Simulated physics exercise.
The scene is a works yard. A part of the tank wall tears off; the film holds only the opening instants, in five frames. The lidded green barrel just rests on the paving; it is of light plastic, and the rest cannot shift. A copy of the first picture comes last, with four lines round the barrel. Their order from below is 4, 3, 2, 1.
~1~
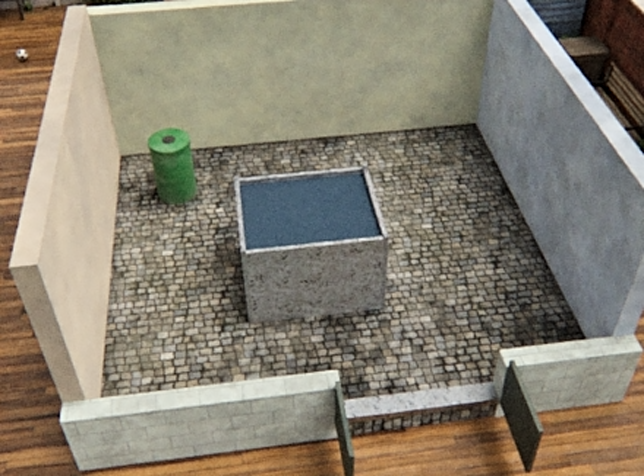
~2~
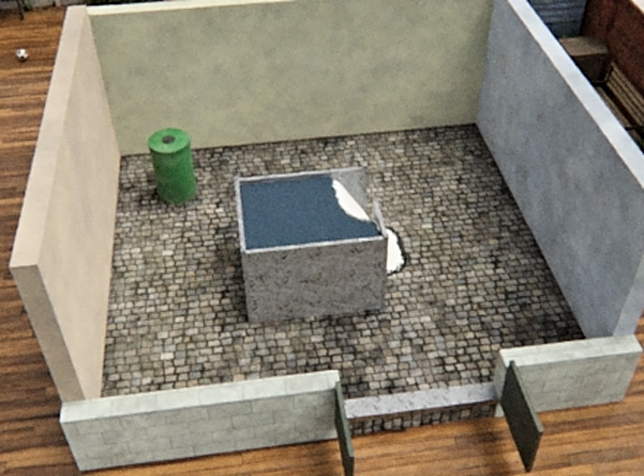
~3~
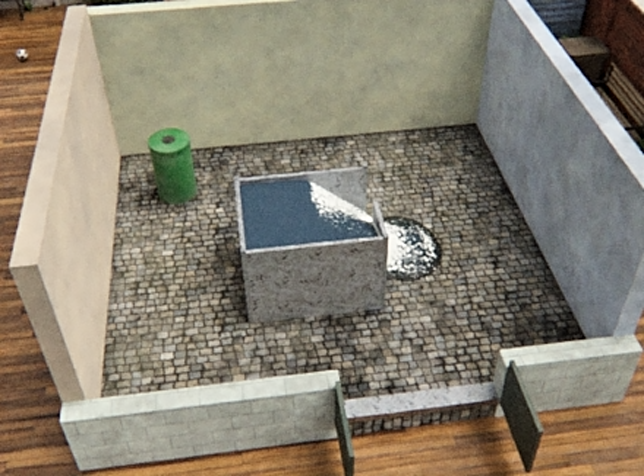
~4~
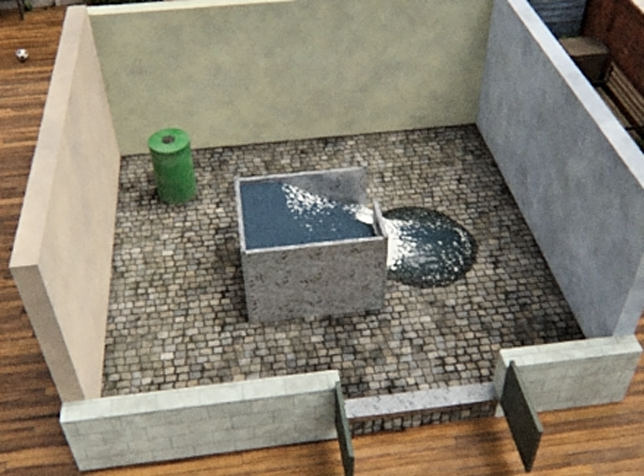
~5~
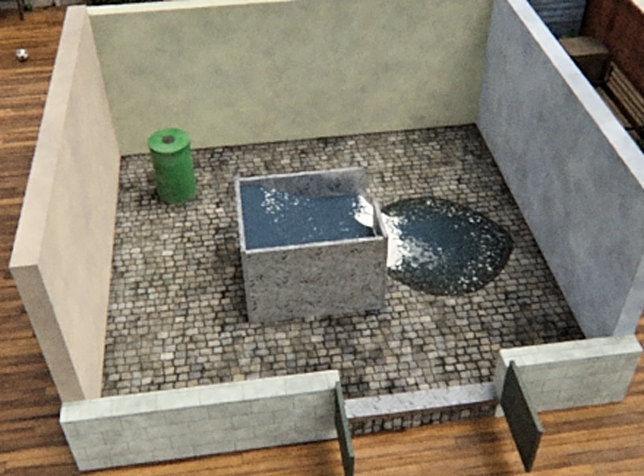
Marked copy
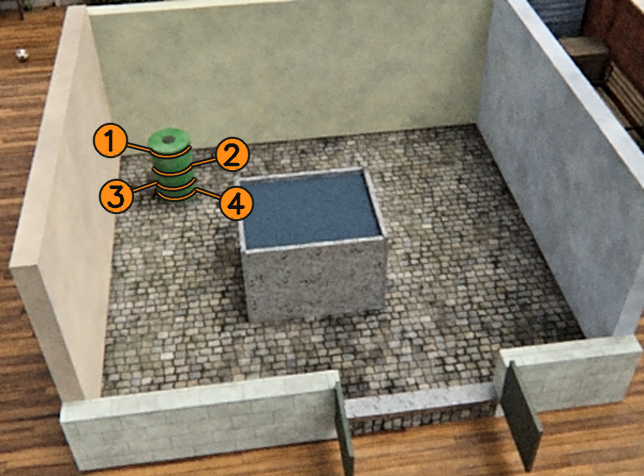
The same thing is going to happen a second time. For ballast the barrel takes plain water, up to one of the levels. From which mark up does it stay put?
It is 4.
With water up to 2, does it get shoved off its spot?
No, not at all.
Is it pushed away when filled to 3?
No, that is safe.
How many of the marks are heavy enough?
All of them.
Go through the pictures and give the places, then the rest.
Lid of the green barrel at (169, 140); tank full, its middle at (308, 212); open gate at (419, 363).
Water covers 1 % of the ground and is seen nearest the barrel at (380, 228).
Water covers 4 % of the ground and is seen nearest the barrel at (381, 225).
Water covers 7 % of the ground and is seen nearest the barrel at (382, 218).
Lid of the green barrel at (169, 140); water covers 10 % of the ground and is seen nearest the barrel at (381, 215).
On the marked copy, 1 at (169, 156); 2 at (173, 174); 3 at (175, 189); 4 at (177, 199); from the bottom up 4, 3, 2, 1.
With 1, it does not move.
With 2, it does not move.
With 3, it does not move.
With 4, it does not move.
